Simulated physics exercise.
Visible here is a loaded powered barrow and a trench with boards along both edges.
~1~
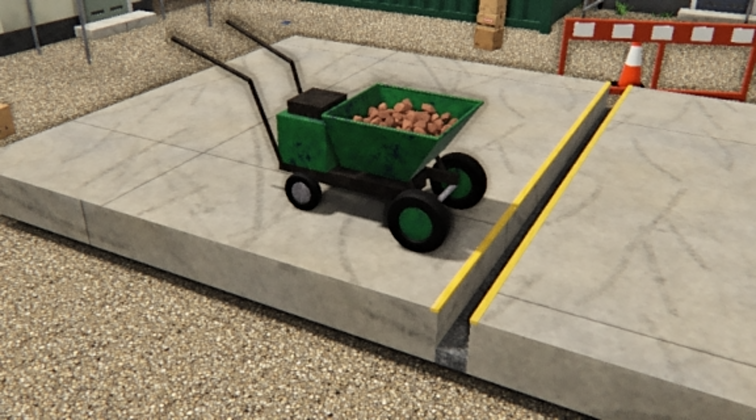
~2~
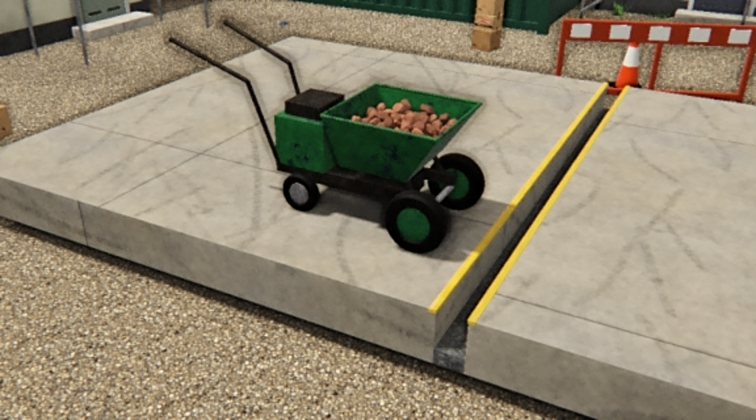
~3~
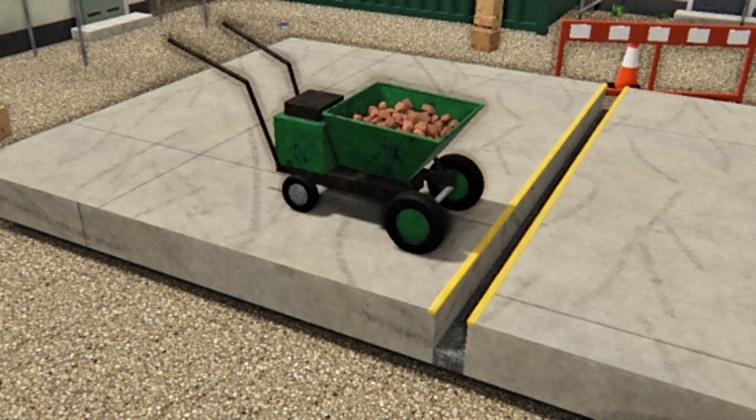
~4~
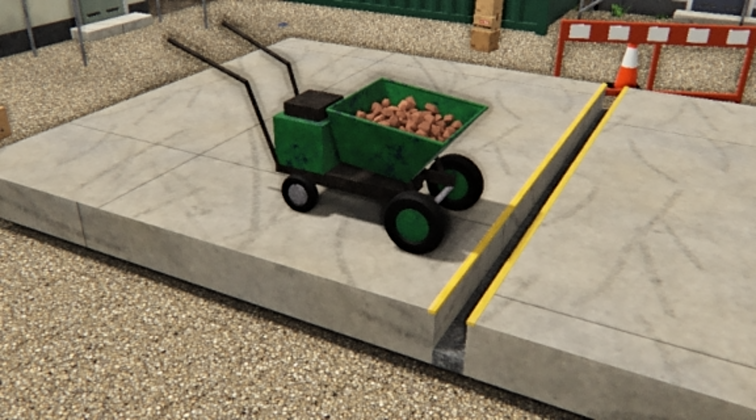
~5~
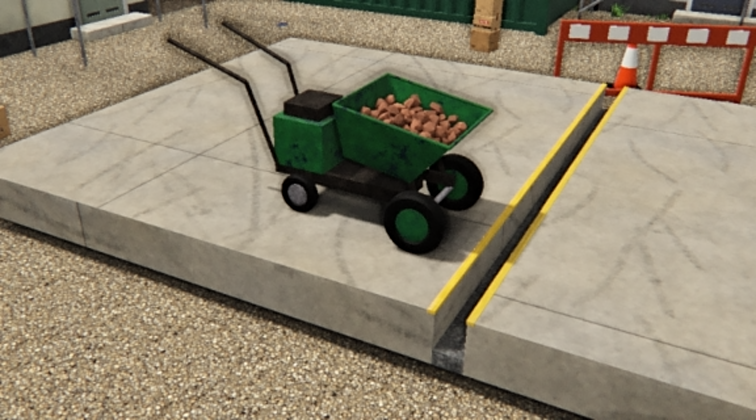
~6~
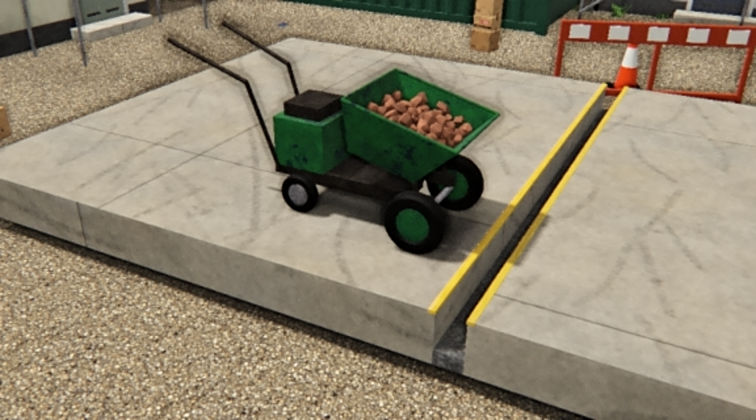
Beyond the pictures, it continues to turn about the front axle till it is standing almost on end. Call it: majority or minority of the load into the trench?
Minority.
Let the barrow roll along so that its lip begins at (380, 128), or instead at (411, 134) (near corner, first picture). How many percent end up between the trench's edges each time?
You'd get around 70 in a hundred, then 50 in a hundred.
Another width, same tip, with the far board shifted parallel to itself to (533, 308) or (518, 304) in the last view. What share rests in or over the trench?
70 % then 50 %, roughly.
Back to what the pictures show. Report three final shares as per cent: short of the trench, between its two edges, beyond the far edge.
Shares - short: 0 %, between: 15 %, beyond: 85 %.
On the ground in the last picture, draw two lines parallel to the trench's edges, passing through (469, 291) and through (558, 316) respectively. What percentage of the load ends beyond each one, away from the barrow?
Around 90 percent for the first and 30 percent for the second.
Shortly afterwards, skip tipped steeply; the whole lot in the skip.
Next, skip tipped right over; all but a few in the skip; only a few beyond it; only a few falling.
Some moments later, skip tipped right over; near a third in the skip; near two thirds beyond it; only a few falling.
In the end, skip tipped right over; only a few in the skip; a little in or heaped over the trench; the bulk beyond it.
